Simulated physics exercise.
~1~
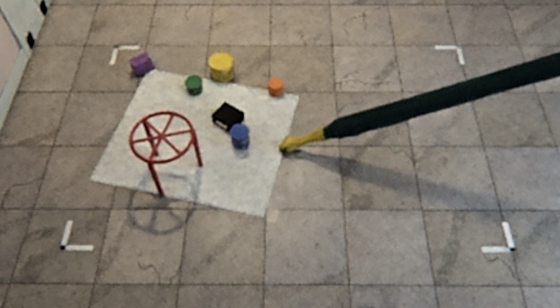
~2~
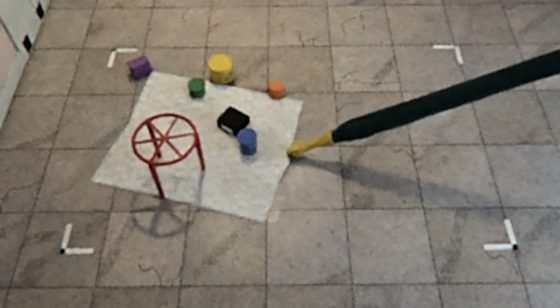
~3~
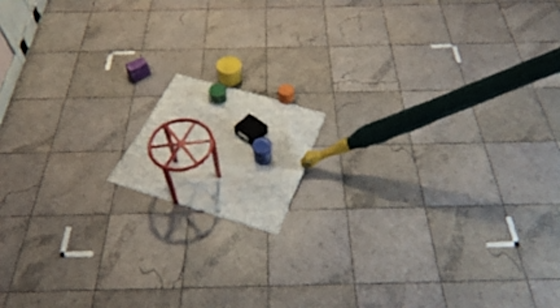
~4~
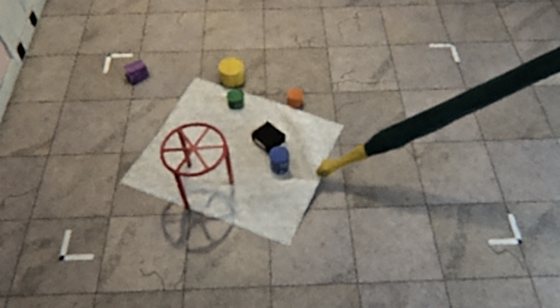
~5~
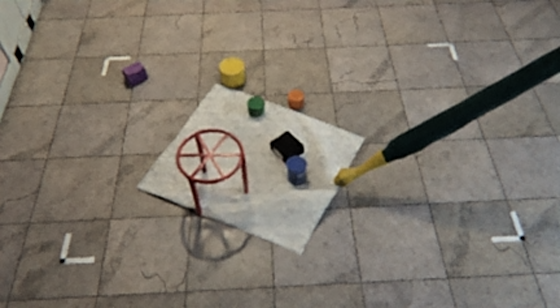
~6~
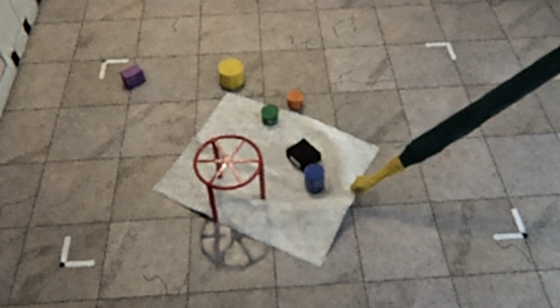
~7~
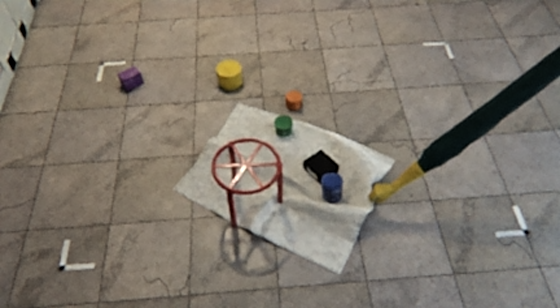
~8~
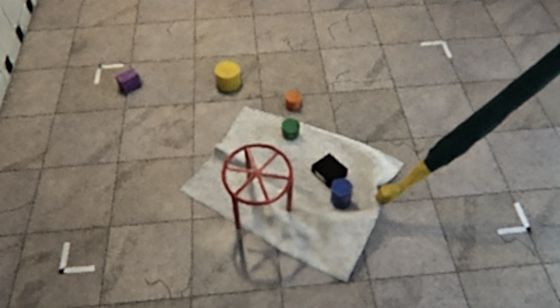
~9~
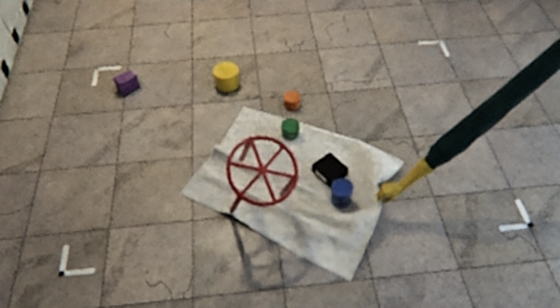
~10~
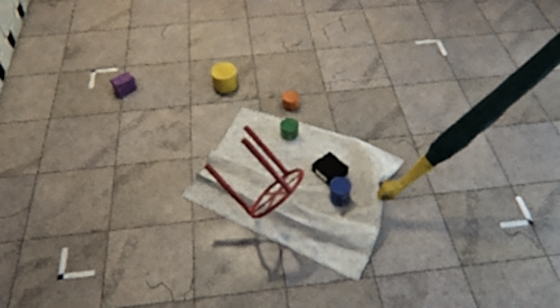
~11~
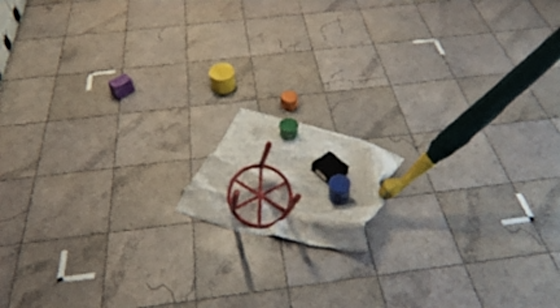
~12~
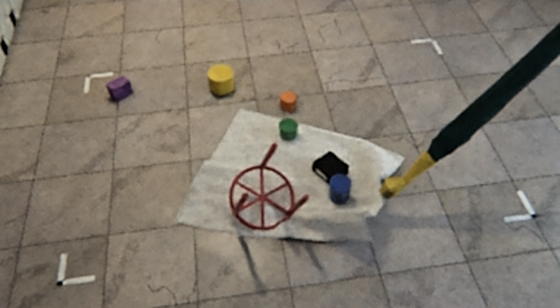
A thin white rug, with a dark pole's yellow tip at its edge, slides right and toward the viewer, carrying a red stool, black box, and blue and green buckets; the stool then tips over and rests overturned on the rug, while the purple crate, yellow bucket and orange tub remain behind.
